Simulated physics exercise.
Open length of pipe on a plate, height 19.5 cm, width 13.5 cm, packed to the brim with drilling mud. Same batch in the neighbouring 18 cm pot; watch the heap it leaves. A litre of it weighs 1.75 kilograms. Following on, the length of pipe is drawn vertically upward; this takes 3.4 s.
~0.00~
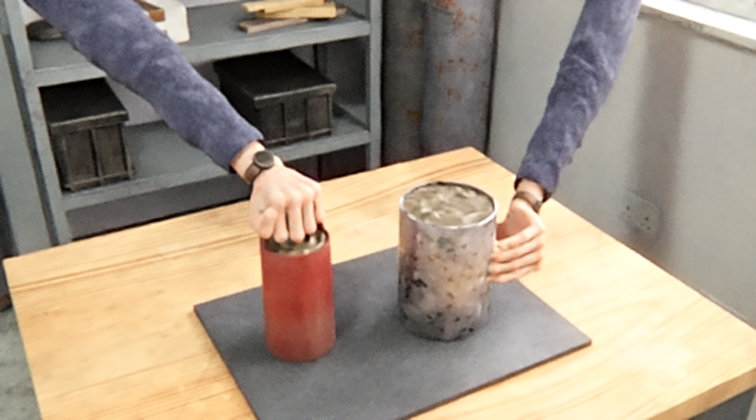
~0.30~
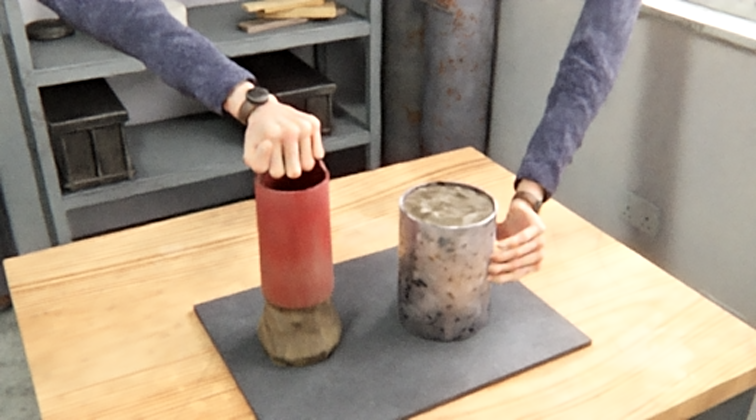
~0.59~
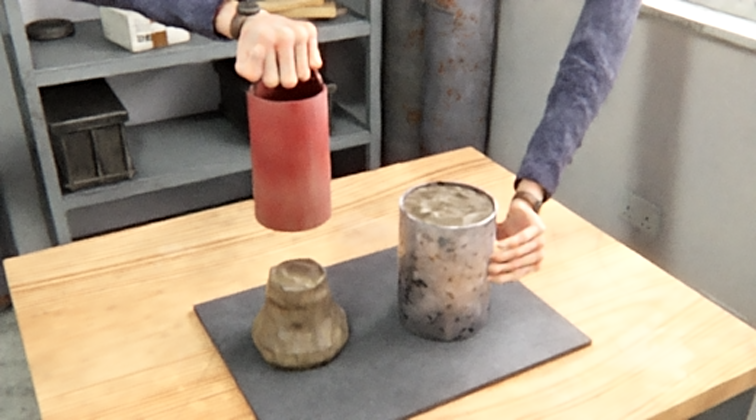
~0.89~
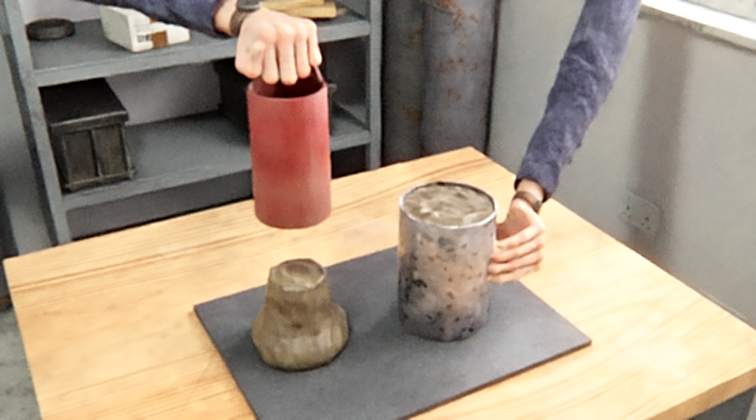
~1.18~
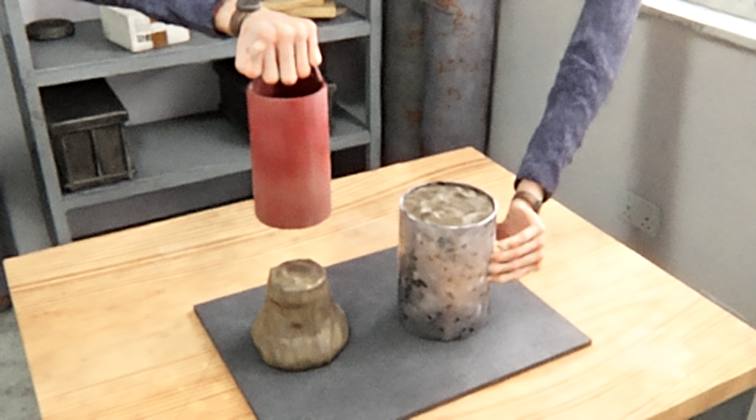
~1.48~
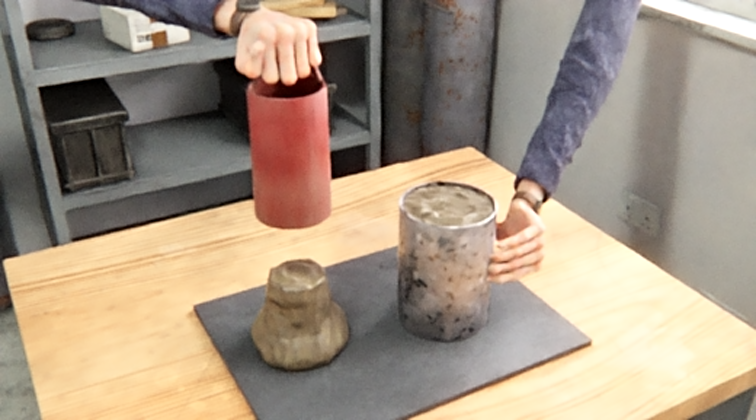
A person's hand lifted a red, open-ended tube straight up off a dark plate, leaving a squat heap of brown mud, then held it above while the other hand stayed beside a full, mottled grey pipe.
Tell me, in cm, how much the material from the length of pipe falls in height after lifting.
It falls near 5 cm.
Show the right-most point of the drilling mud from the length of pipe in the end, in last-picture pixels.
(508, 320).
After 2.3 s, the length of pipe is up 4.3 cm; the drilling mud has come down 0.8 cm to 19 cm and is 15 cm wide.
After 3.2 s, the length of pipe is up 12 cm; the drilling mud has come down 4.5 cm to 15 cm and is 20 cm wide.
After 4.0 s, the length of pipe is up 20 cm; the drilling mud has come down 5.0 cm to 15 cm and is 20 cm wide.
After 5.0 s, the length of pipe is clear; the drilling mud has come down 5.1 cm to 14 cm and is 21 cm wide.
After 5.5 s, at rest, the length of pipe is clear; the drilling mud has come down 5.2 cm to 14 cm and is 21 cm wide.
